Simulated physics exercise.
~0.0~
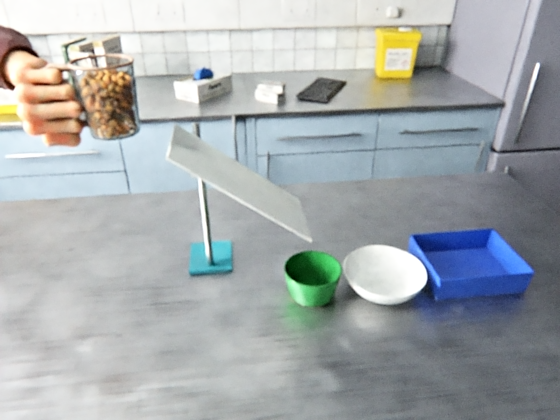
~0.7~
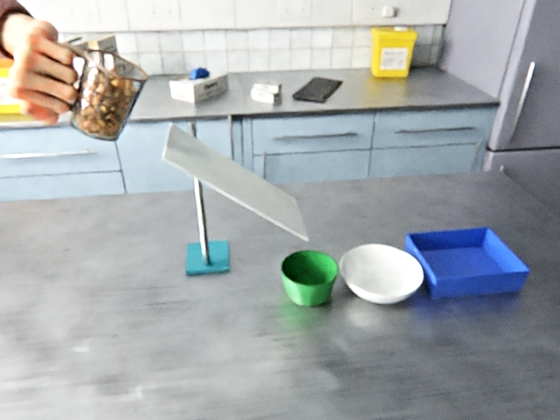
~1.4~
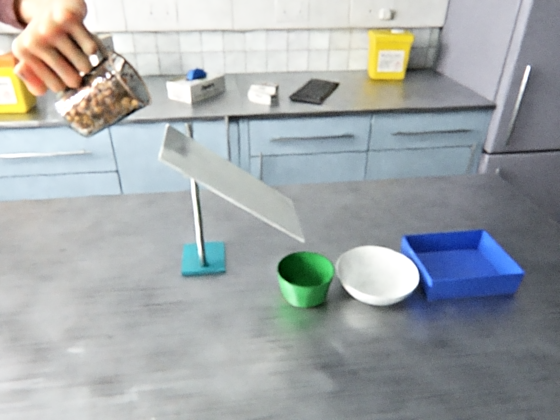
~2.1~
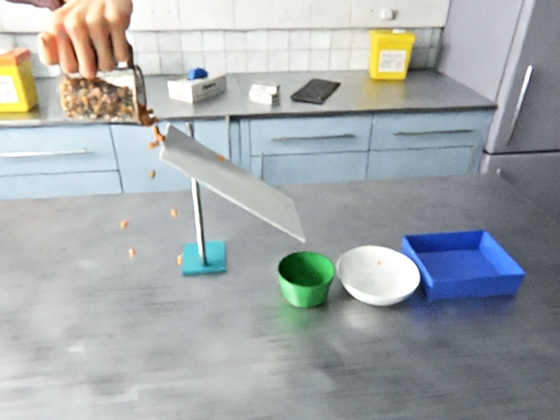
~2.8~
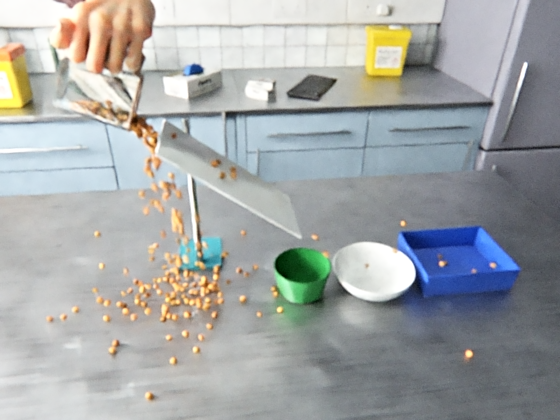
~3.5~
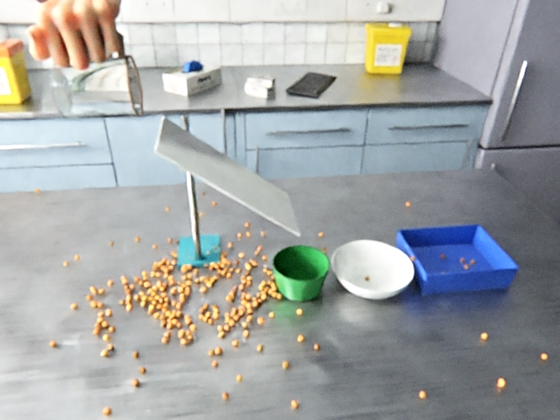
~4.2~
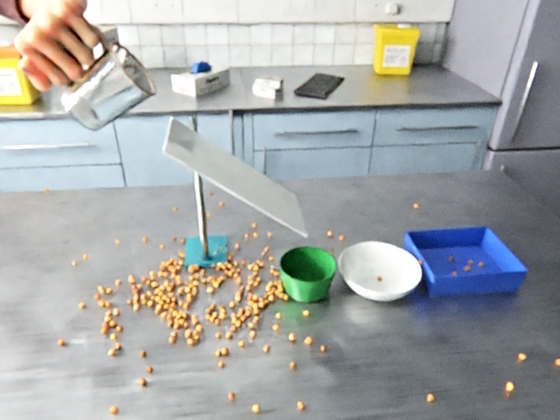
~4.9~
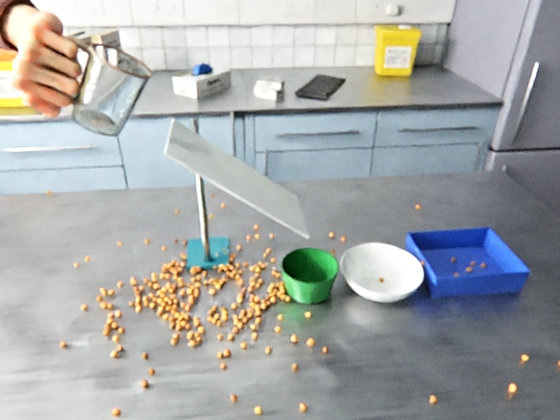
Hand tipping a glass cup of roasted chickpeas over a sloping board, most scattering across the table, few reaching the blue tin.
